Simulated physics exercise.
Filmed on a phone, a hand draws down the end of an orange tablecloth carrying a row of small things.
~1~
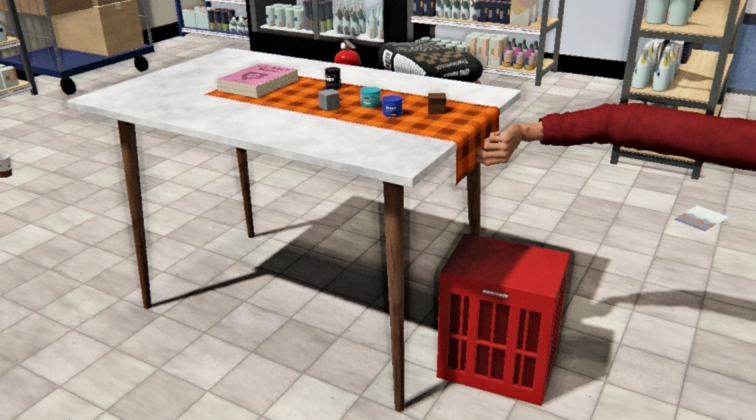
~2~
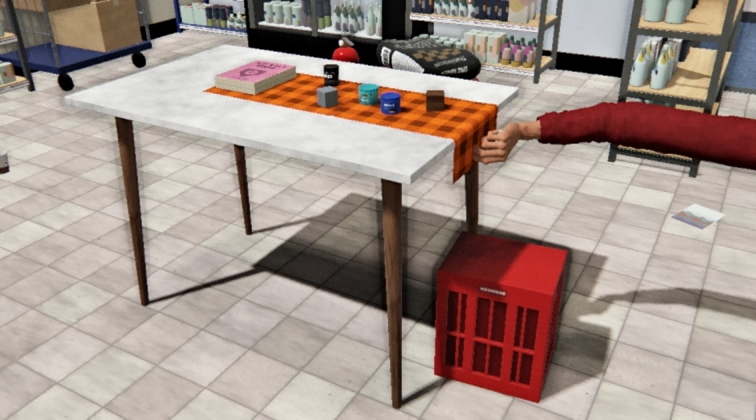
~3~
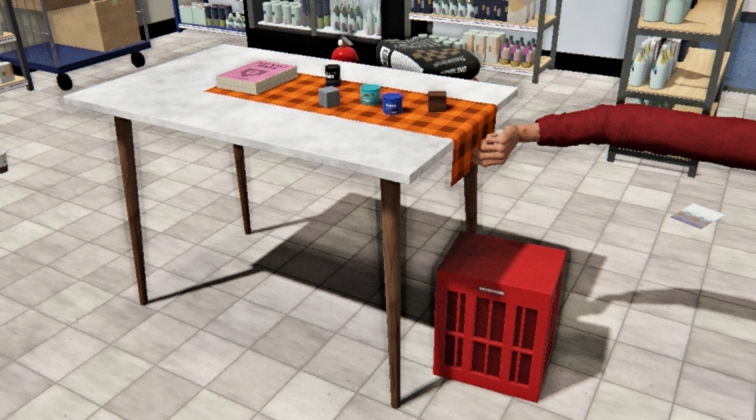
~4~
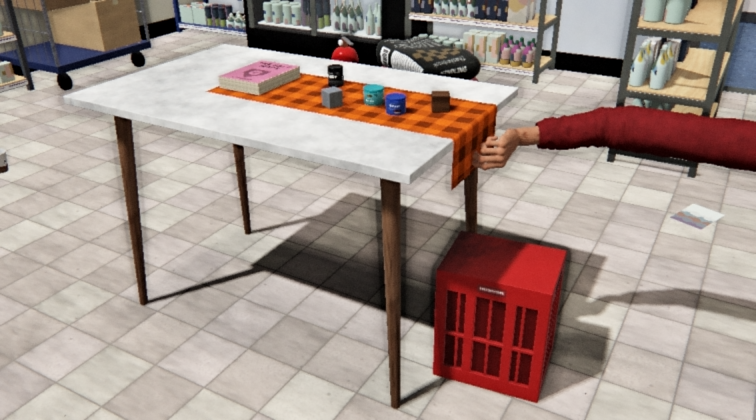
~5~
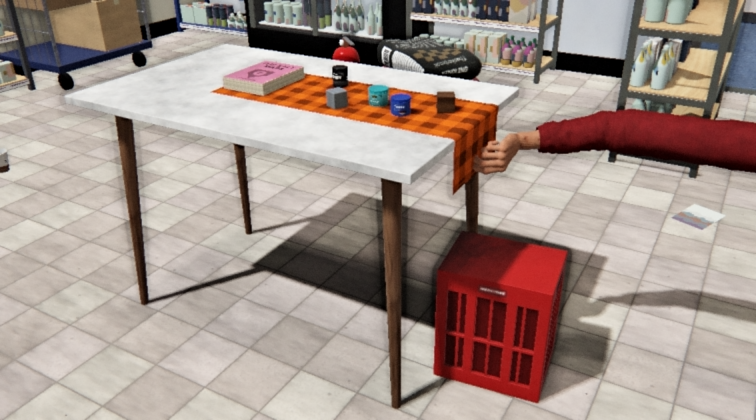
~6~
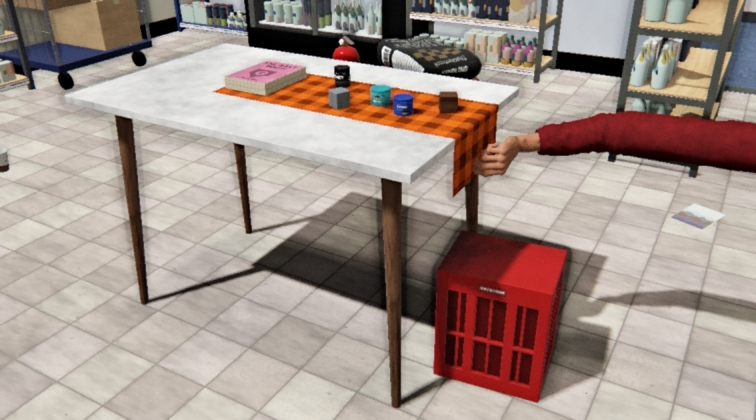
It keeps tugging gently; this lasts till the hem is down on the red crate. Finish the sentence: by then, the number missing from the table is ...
... two.
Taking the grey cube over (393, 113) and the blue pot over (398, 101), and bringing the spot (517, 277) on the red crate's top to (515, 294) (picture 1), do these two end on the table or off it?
Observed: Grey cube departs; blue pot departs.
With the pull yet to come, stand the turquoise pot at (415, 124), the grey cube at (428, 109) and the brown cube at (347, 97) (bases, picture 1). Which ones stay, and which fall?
The turquoise pot tumbles off; the grey cube falls; the brown cube holds on.
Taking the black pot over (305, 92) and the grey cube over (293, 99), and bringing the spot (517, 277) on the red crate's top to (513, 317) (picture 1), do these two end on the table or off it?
Black pot: Safe; grey cube: Safe.
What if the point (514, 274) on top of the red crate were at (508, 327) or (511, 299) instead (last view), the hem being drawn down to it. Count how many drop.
Respectively 4 and 3.
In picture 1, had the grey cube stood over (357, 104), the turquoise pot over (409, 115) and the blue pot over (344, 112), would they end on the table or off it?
The grey cube ends up still aboard, the turquoise pot ends up knocked off, the blue pot ends up still aboard.
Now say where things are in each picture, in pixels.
The first picture shows hem (455, 187); brown cube (437, 95); blue pot (392, 98); turquoise pot (371, 89); grey cube (329, 92); black pot (333, 69); top of the crate (517, 277).
The second picture shows hem (452, 185); brown cube (435, 93).
The third picture shows hem (451, 187); blue pot (393, 95).
The fourth picture shows hem (451, 191); turquoise pot (374, 87); top of the crate (513, 275).
The fifth picture shows hem (452, 195); grey cube (337, 90).
The sixth picture shows hem (453, 198); brown cube (449, 94); blue pot (403, 97); turquoise pot (381, 88); grey cube (339, 90); black pot (342, 67).
A little later, hem near (474, 195); all still up.
Next, hem near (473, 223); brown cube gone.
Later still, hem on the crate; brown cube and blue pot gone.
When it is over, hem on the crate; brown cube and blue pot gone. Over the edge go two.
